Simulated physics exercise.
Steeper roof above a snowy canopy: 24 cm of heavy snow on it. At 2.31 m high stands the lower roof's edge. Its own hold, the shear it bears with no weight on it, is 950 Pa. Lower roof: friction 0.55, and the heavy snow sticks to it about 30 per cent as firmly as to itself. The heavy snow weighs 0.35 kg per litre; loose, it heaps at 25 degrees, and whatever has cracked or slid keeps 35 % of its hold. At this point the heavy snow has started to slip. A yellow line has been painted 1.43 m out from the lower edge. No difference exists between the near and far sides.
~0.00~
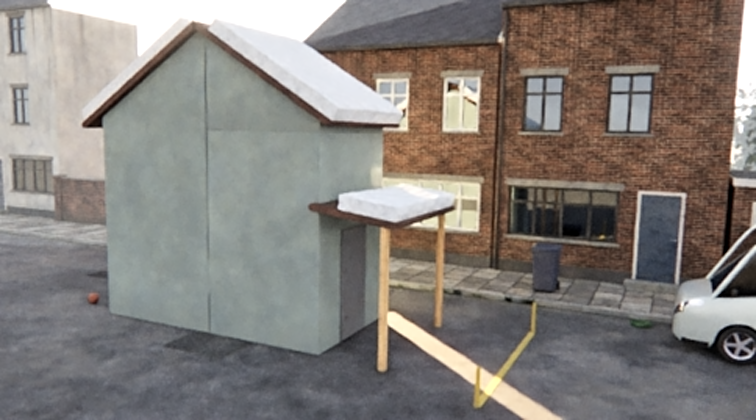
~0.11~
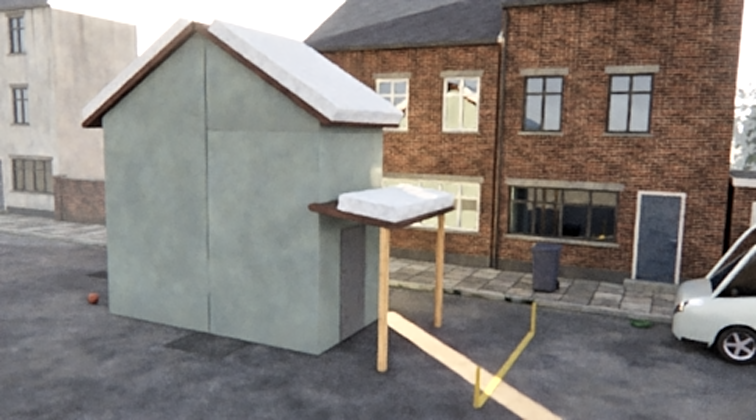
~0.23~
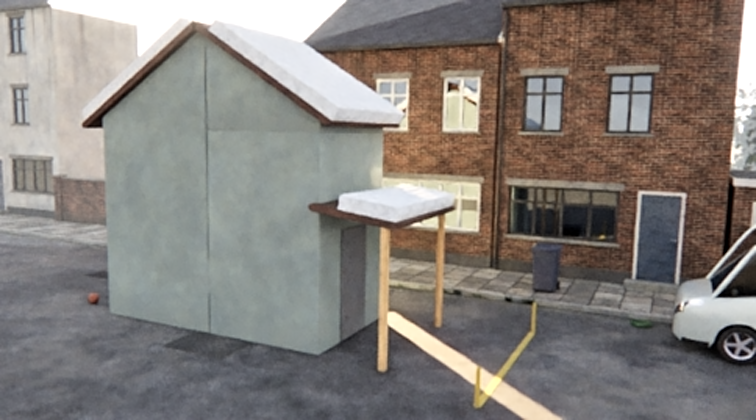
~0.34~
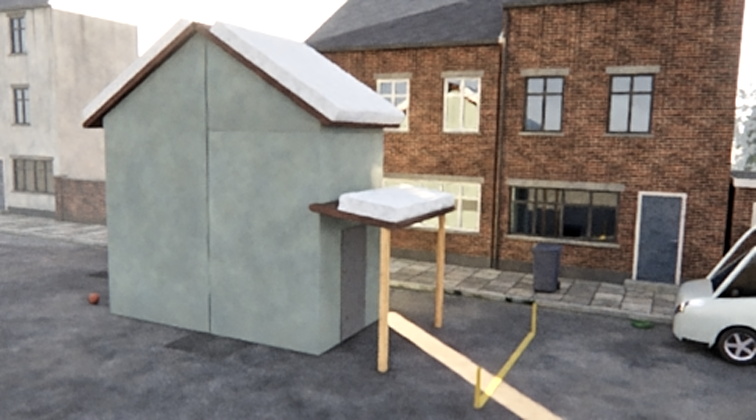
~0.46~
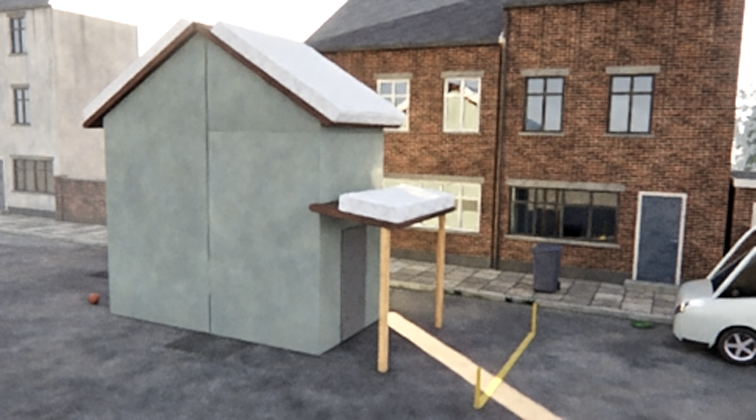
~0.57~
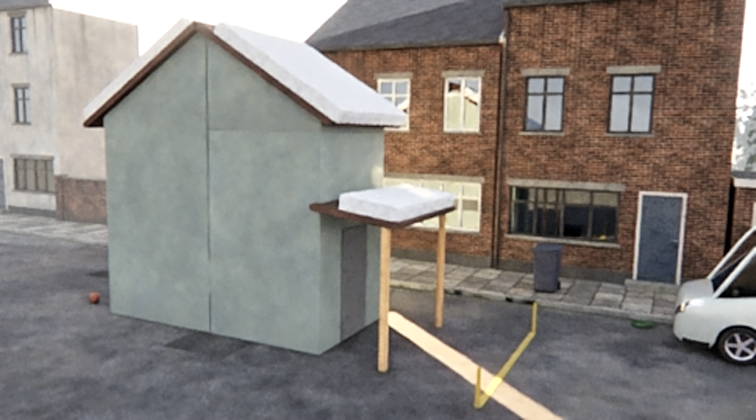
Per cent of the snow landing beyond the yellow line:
Roughly 19 %.
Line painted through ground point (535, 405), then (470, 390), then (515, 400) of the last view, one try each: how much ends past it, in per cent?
First try around 5 per cent, second around 25 per cent, third around 12 per cent.
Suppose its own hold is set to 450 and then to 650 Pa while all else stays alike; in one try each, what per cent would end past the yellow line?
35 %, then 30 %.
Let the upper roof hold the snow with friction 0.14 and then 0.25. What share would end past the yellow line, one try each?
First some 45 %, after that some 40 %.
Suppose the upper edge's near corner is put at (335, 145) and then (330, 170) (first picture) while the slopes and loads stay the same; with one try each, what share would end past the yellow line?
In that order: 1 %, 0 %.
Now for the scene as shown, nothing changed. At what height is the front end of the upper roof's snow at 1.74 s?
2.6 m, more or less.
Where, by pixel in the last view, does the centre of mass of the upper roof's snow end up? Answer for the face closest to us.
At about (445, 335).
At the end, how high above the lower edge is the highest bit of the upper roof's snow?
Height above lower edge: Approx. 0.6 m.
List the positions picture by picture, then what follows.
Leading edge of the heavy snow at (332, 109), in the first frame.
Leading edge of the heavy snow at (332, 110), its middle shifted 4 mm, in the second frame.
Leading edge of the heavy snow at (333, 110), its middle shifted 1.3 cm, in the third frame.
Leading edge of the heavy snow at (334, 111), its middle shifted 2.8 cm, in the fourth frame.
Leading edge of the heavy snow at (336, 112), its middle shifted 5.1 cm, 2 % of it past the upper edge, in one piece, in the fifth frame.
Leading edge of the heavy snow at (338, 113), its middle shifted 8.4 cm, 3 % of it past the upper edge, in one piece, in the sixth frame.
After 1.11 s, none is below the lower edge and 0 % is past the line.
After 1.74 s, none is below the lower edge and 0 % is past the line.
After 2.37 s, none is below the lower edge and 0 % is past the line.
After 3.00 s, 26 % is below the lower edge and 0 % is past the line.
After 4.50 s, at the end, 61 % is below the lower edge and 19 % is past the line.
